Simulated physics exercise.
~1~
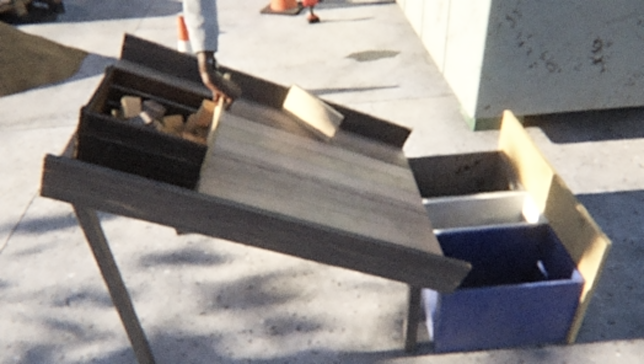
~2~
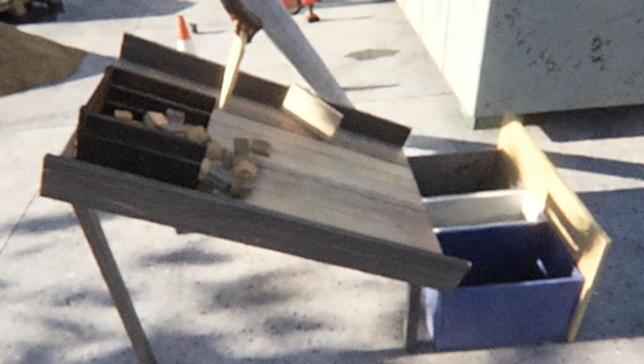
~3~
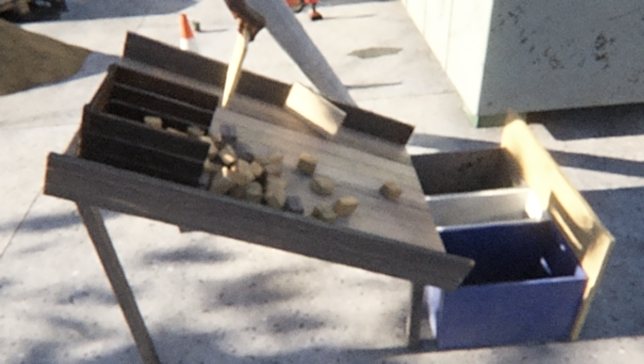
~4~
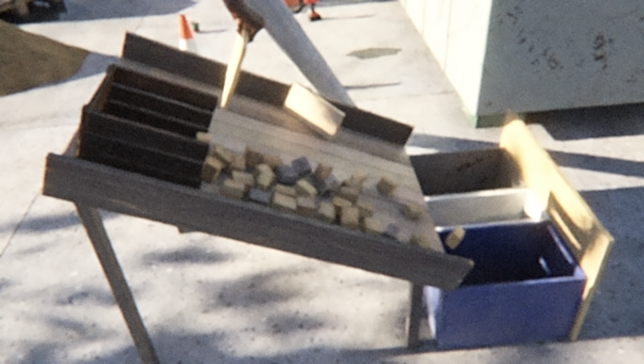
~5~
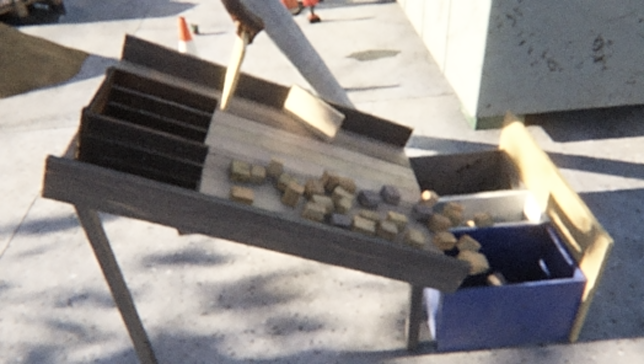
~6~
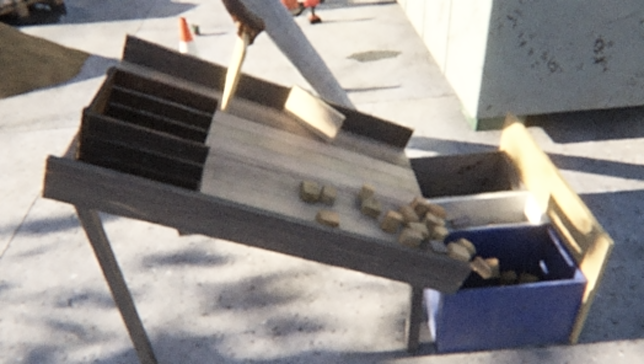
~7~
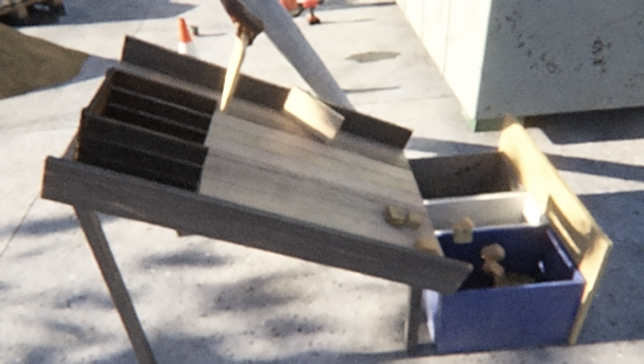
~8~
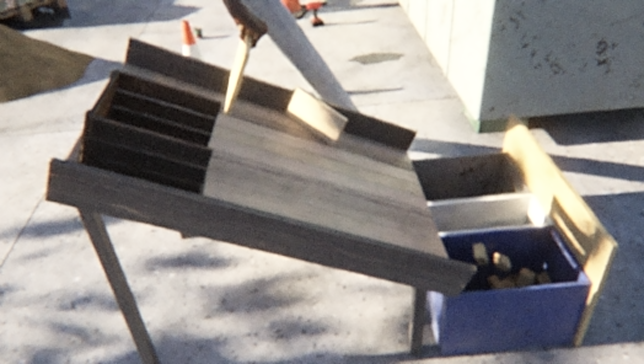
On a sunlit concrete yard, a sloping wooden table stands with a dark pen of small timber blocks at its upper left end and three bins at its lower right. A hand at the pen's edge lifts the gate, and the blocks begin to spill out. They tumble down the slope in a loose, spreading crowd, keeping mostly to the near side, while an angled board lies farther back. The first ones drop off the foot, and the rest follow into the white tote and the blue bin. Finally the table is bare, with a pile of blocks showing in the nearest, blue bin.
